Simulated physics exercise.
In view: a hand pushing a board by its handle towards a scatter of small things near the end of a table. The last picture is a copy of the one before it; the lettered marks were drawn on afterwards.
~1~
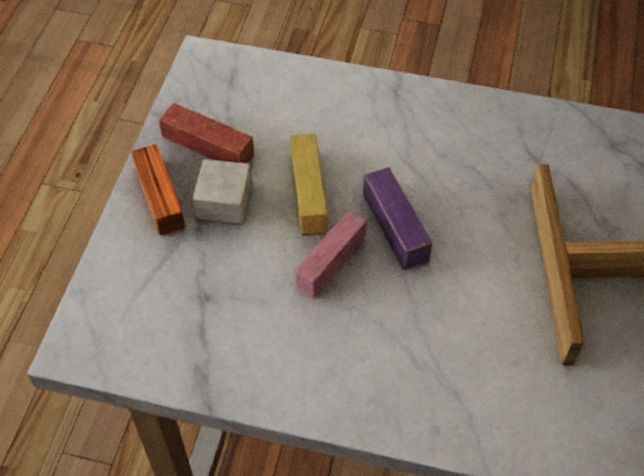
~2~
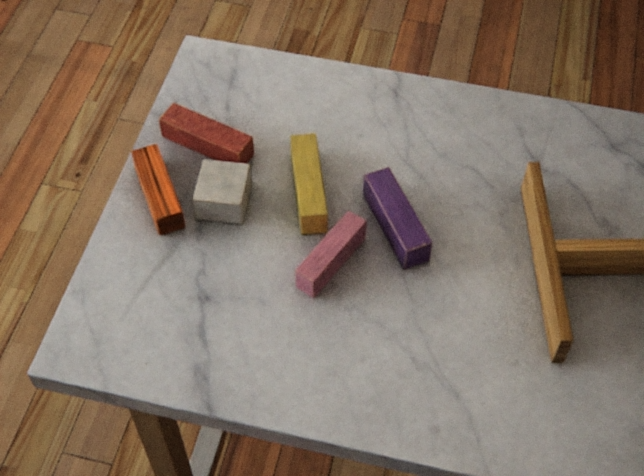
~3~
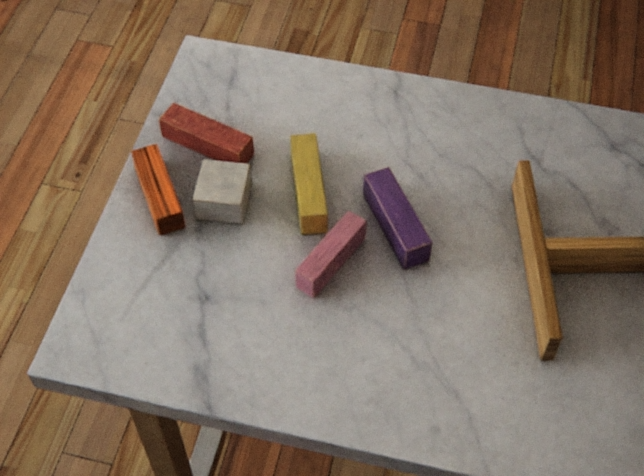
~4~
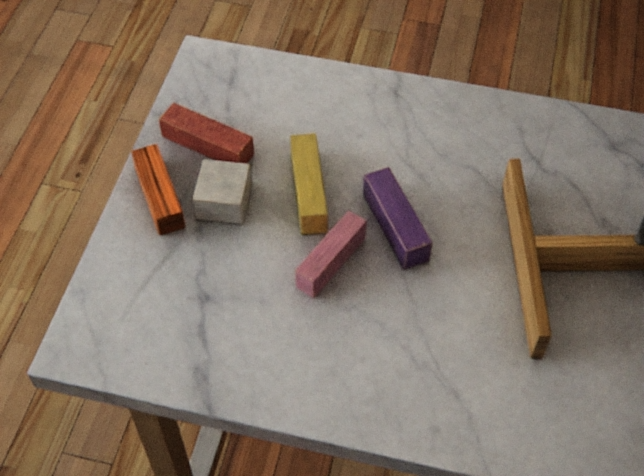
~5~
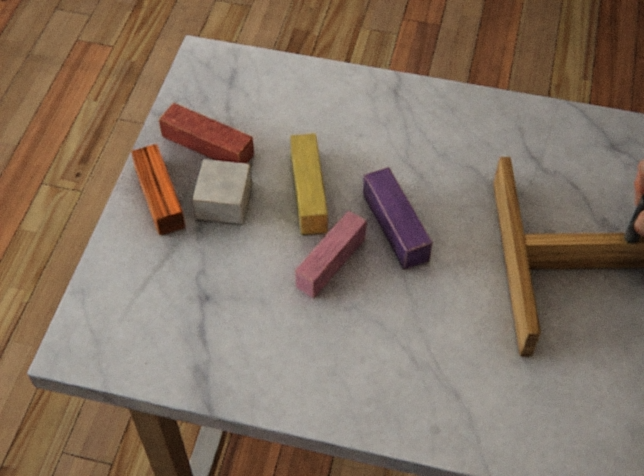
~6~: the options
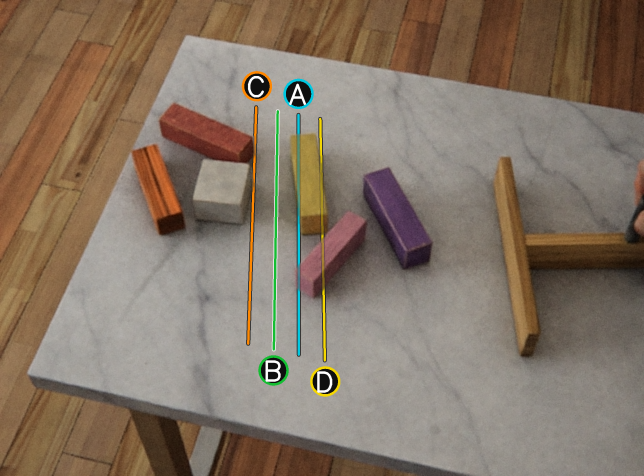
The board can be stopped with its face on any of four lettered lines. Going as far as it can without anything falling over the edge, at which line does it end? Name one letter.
C.
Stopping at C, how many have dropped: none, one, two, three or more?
In all, none.
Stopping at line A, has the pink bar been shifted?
Yes.
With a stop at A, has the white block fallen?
No.
On the marked copy, A at (298, 224); B at (276, 220); C at (252, 215); D at (322, 229).
Following C. Soon after the start, board (421, 220); purple bar (389, 217); orange stick (158, 189).
Later, board (328, 202); yellow bar (272, 178); pink bar (281, 250).
In the end, board (256, 189); orange stick (116, 186); red bar (160, 128); nothing has fallen.
As for the rest, A is safe but short; B is safe but short; D is safe but short.
